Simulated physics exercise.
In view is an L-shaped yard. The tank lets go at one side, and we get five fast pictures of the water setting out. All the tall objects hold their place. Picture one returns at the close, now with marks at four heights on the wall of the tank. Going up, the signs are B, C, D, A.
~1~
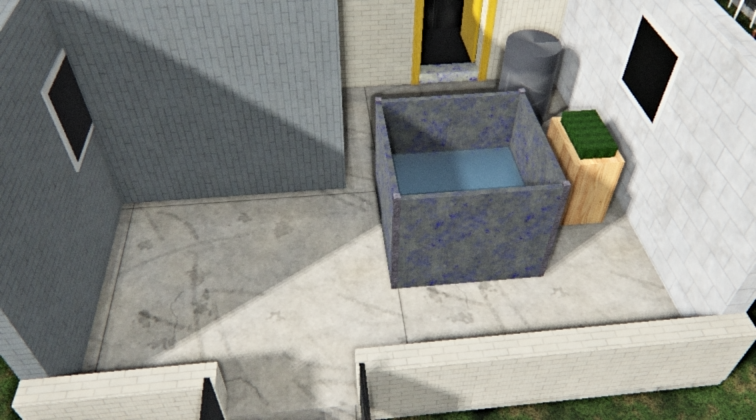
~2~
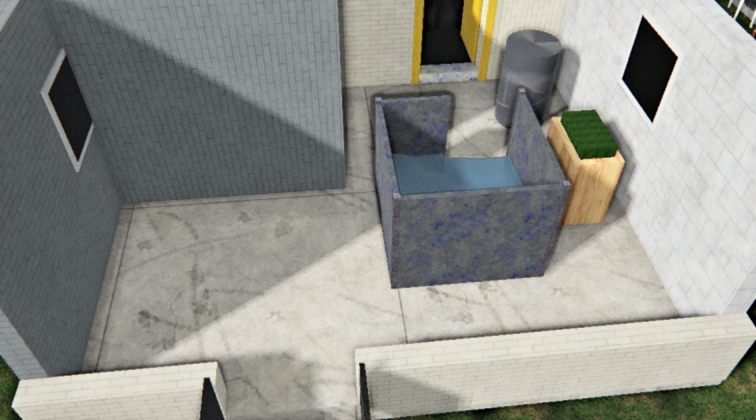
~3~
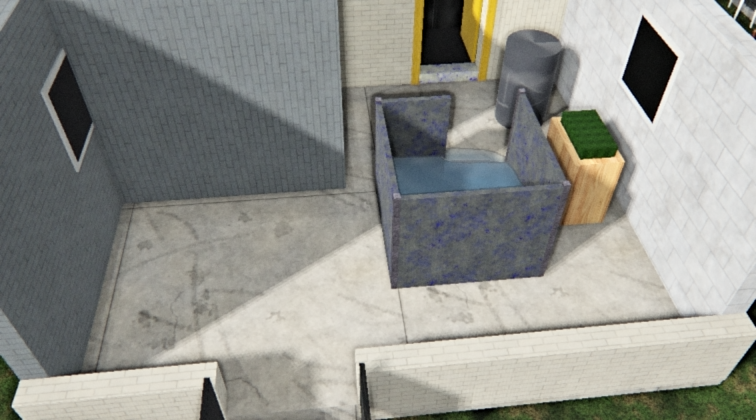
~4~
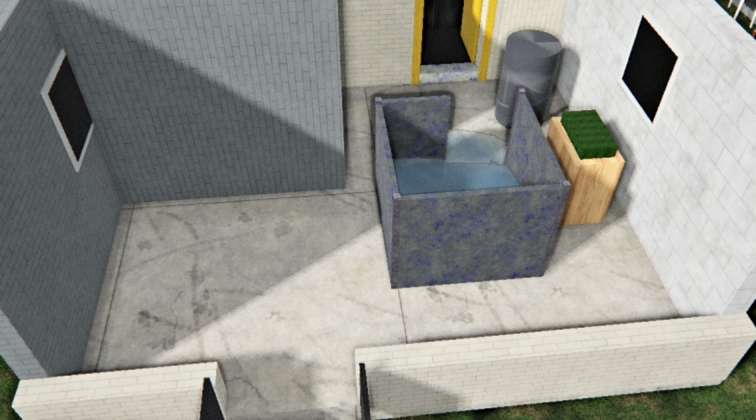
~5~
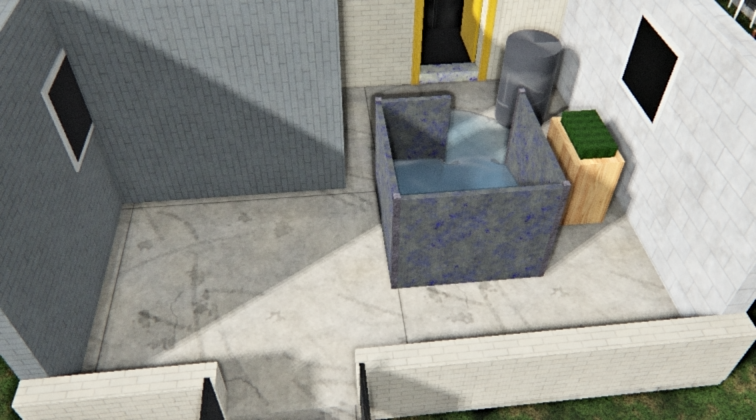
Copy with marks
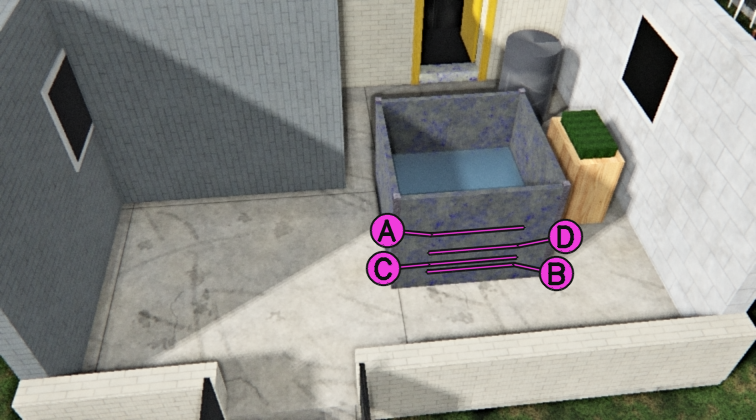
In an L-shaped yard with a yellow doorway, a section of the far wall of a blotchy blue-grey tank disappeared, and water spread out through the gap onto the ground behind it.
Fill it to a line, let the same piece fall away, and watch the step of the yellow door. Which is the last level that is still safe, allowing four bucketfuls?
Use mark C.
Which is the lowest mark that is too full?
D it is.
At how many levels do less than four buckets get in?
Two of the four.
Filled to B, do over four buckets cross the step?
No, that is safe.
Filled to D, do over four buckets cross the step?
Yes, that goes wrong.
On the marked copy, A at (477, 231); B at (471, 268); C at (472, 260); D at (474, 249); from the bottom up B, C, D, A.
For mark A, dozens of bucketfuls pour in.
For mark B, nothing gets over.
For mark C, a bucket or two gets in.
For mark D, about 9 bucketfuls get in.
